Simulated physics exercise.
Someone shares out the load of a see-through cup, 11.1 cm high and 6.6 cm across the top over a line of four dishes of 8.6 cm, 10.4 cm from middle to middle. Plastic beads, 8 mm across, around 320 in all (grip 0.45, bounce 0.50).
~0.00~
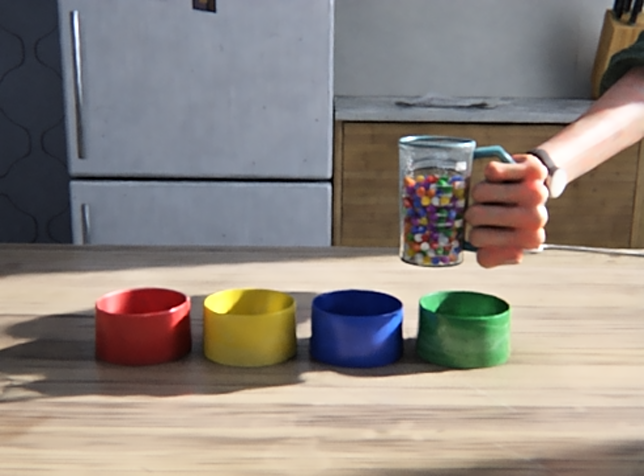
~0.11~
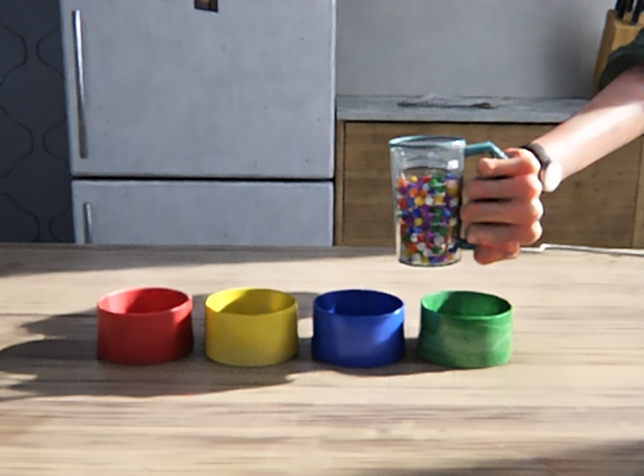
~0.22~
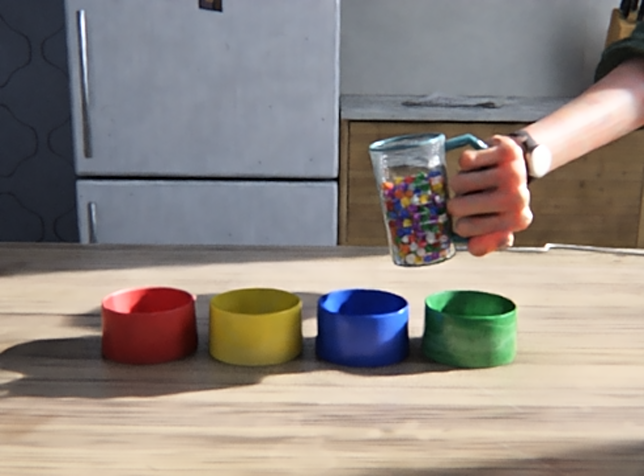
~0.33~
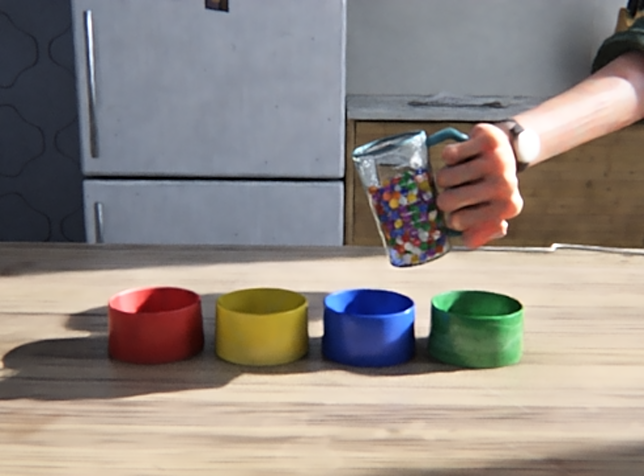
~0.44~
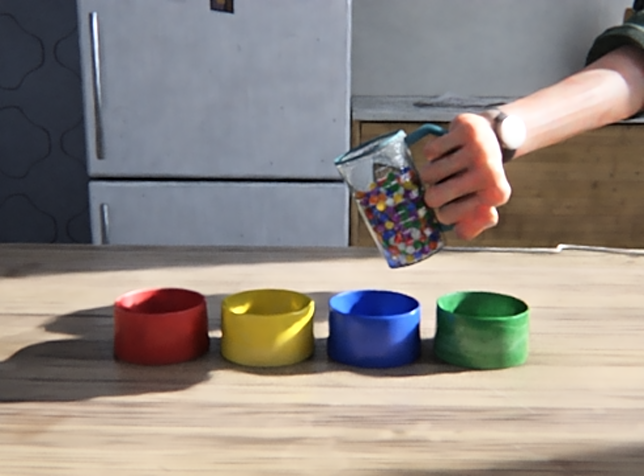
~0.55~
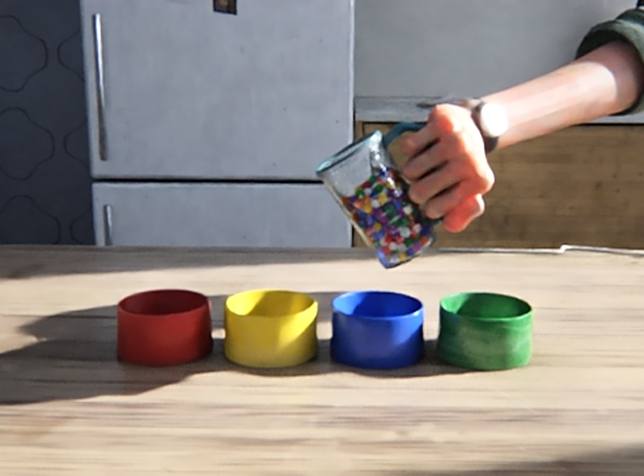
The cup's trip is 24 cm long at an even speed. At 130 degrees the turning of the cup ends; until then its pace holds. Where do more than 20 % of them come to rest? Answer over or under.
Red dish: Over; blue dish: Under; green dish: Under; yellow dish: Under; on the counter: Over.
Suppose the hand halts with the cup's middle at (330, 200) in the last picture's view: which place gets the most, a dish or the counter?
Most goes to: Yellow.
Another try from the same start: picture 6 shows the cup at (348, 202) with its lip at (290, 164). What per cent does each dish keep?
Red 80; blue 0; green 0; yellow 0.
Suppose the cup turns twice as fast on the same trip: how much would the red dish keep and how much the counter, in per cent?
Then: Red 10, counter 40.
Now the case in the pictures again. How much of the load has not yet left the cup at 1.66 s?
Roughly 85 per cent.
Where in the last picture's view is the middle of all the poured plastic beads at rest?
Around (149, 333).
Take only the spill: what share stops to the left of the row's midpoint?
About 100 per cent.
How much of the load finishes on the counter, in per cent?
About 30 per cent.
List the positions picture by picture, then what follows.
In the first frame, cup at (434, 202), tilt 0 degrees, lip at (401, 142), moved 0.0 cm; middle of the pieces at (435, 219); green dish at (465, 304); blue dish at (357, 303); yellow dish at (250, 302); red dish at (142, 301).
In the second frame, cup at (428, 201), tilt 3 degrees, lip at (391, 144), moved 0.7 cm; middle of the pieces at (431, 219).
In the third frame, cup at (415, 201), tilt 11 degrees, lip at (371, 148), moved 2.3 cm; middle of the pieces at (420, 217).
In the fourth frame, cup at (405, 200), tilt 18 degrees, lip at (353, 155), moved 3.9 cm; middle of the pieces at (412, 216).
In the fifth frame, cup at (393, 201), tilt 26 degrees, lip at (336, 163), moved 5.5 cm; middle of the pieces at (402, 216).
In the sixth frame, cup at (379, 202), tilt 33 degrees, lip at (317, 171), moved 7.0 cm; middle of the pieces at (390, 216); green dish at (486, 306); blue dish at (378, 305); yellow dish at (271, 303); red dish at (164, 302). Its pace works out near 70 degrees a second; the hand travels 14 cm a second.
Then, at 1.21 s, tilt 78 degrees; cup holds 100 %.
After 1.66 s, tilt 109 degrees; cup holds 85 %, red 10 %.
After 2.18 s, tilt 130 degrees; cup holds 0 %, red 70 %.
By 2.9 s all is still; red 70 %, blue 0 %, green 0 %, yellow 0 %, counter 30 %.
